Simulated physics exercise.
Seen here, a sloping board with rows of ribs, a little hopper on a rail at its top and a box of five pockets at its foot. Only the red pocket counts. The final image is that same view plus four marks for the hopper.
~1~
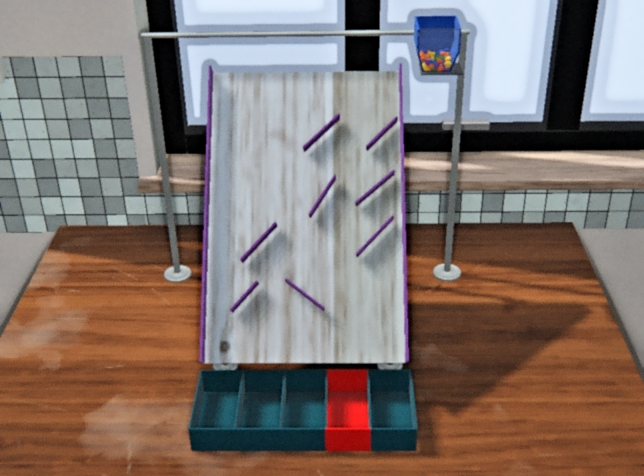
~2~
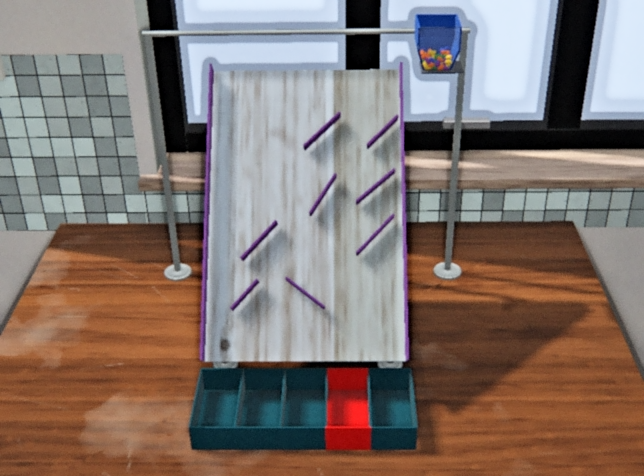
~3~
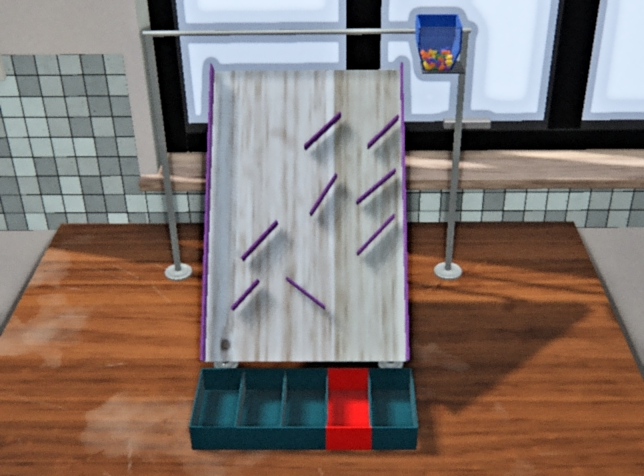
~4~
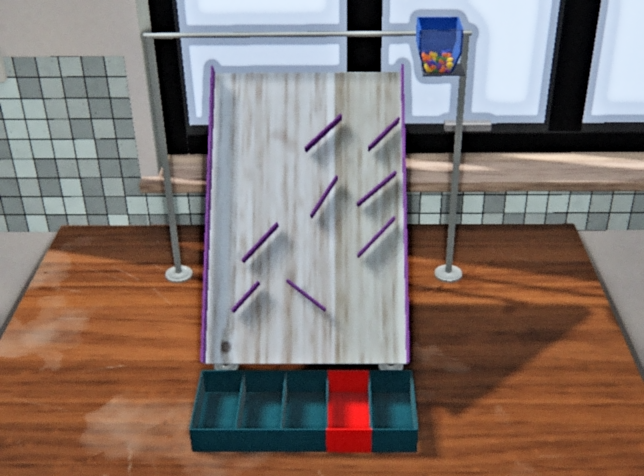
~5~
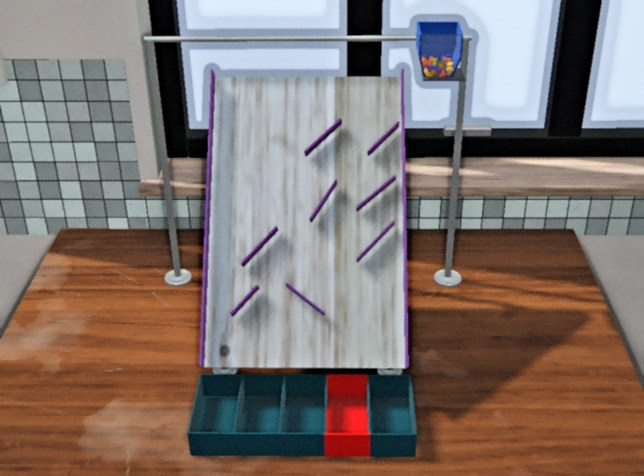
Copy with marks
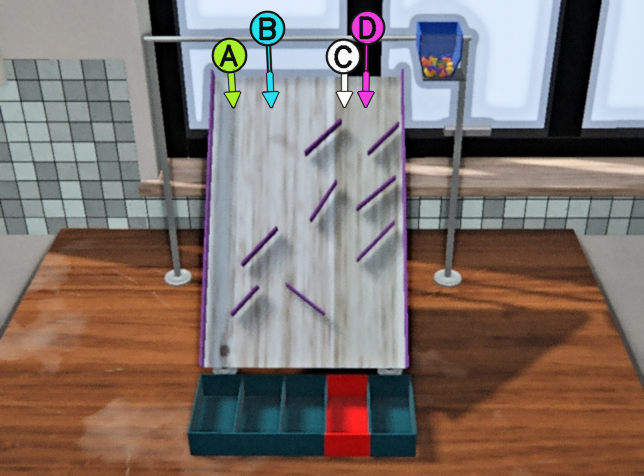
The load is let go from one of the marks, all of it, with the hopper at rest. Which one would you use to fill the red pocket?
Use mark D.
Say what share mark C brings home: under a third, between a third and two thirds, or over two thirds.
It is between a third and two thirds.
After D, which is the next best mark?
C it is.
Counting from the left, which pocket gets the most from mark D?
The fourth from the left.
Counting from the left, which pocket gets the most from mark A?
It is the first one.
On the marked copy, mark A meets the board at (233, 101); mark B meets the board at (271, 101); mark C meets the board at (344, 101); mark D meets the board at (365, 101).
With A, not one piece in the red pocket, almost all in other pockets.
With B, about a tenth in the red pocket, almost all in other pockets.
With C, roughly half in the red pocket, roughly half in other pockets, just a few outside the box.
With D, roughly two thirds in the red pocket, roughly a quarter in other pockets, just a few outside the box.
